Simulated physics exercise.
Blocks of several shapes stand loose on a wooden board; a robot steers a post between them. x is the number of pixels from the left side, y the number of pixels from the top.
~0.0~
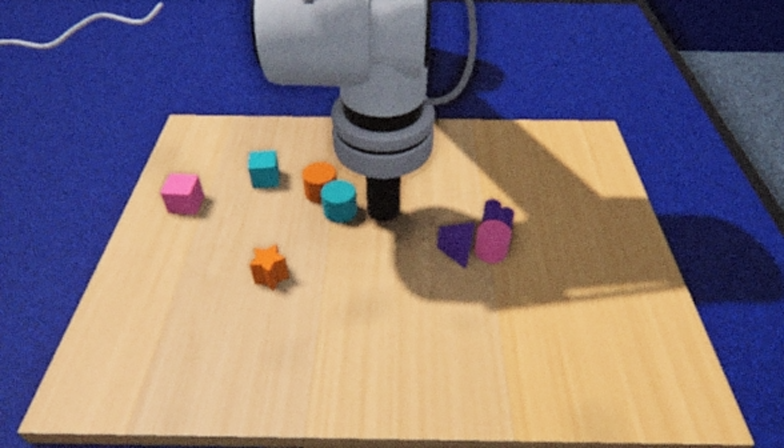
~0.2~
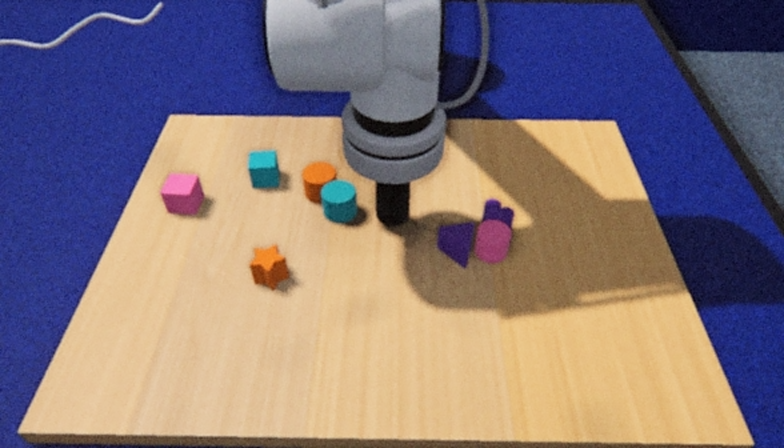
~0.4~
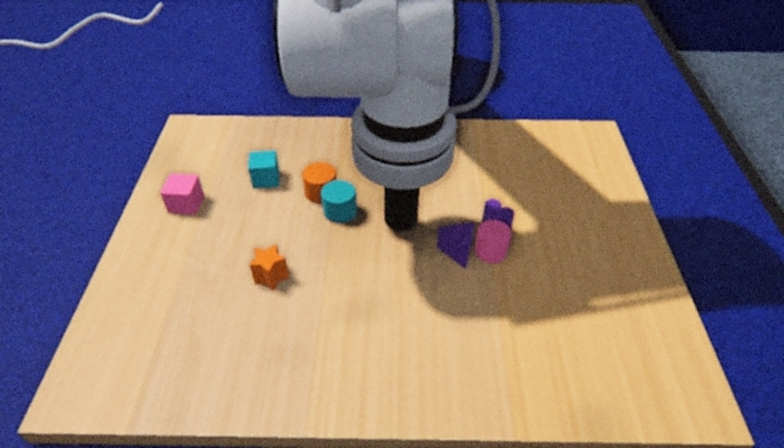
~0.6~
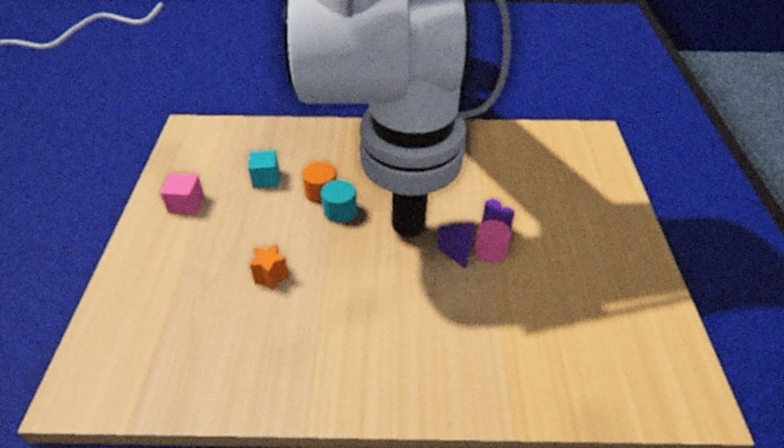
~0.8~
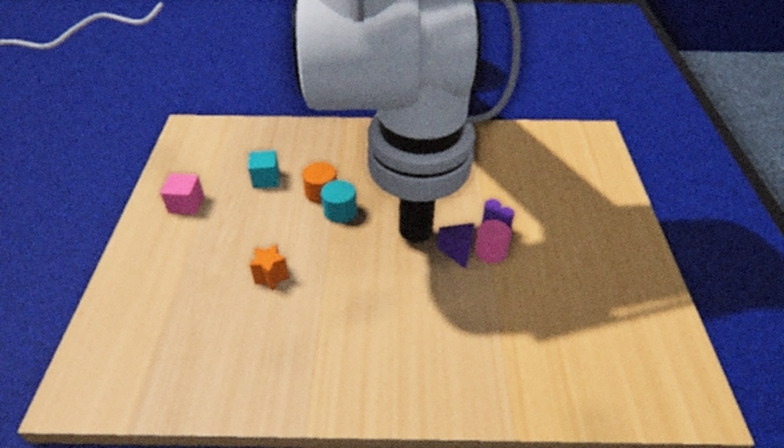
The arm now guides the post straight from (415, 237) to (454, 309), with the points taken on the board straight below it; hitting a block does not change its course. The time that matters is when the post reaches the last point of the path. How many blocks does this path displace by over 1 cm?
A single block is moved.
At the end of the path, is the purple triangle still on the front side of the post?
That would be a no.
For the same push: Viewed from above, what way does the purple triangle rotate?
Its rotation is counterclockwise.
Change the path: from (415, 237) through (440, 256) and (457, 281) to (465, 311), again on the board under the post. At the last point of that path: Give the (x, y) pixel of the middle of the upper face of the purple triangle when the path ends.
It is going to be at (487, 250).
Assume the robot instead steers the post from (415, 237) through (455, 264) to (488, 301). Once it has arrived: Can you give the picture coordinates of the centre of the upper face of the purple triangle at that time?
It will likely be found at (510, 258).
On the path given first. One third of the way, post at (429, 254); purple triangle at (470, 237), turned 35° anticlockwise.
Two thirds of the way, post at (442, 278); purple triangle at (472, 243), turned 75° anticlockwise.
At the end, post at (455, 302); purple triangle at (472, 243), turned 75° anticlockwise; pink circular block unmoved.
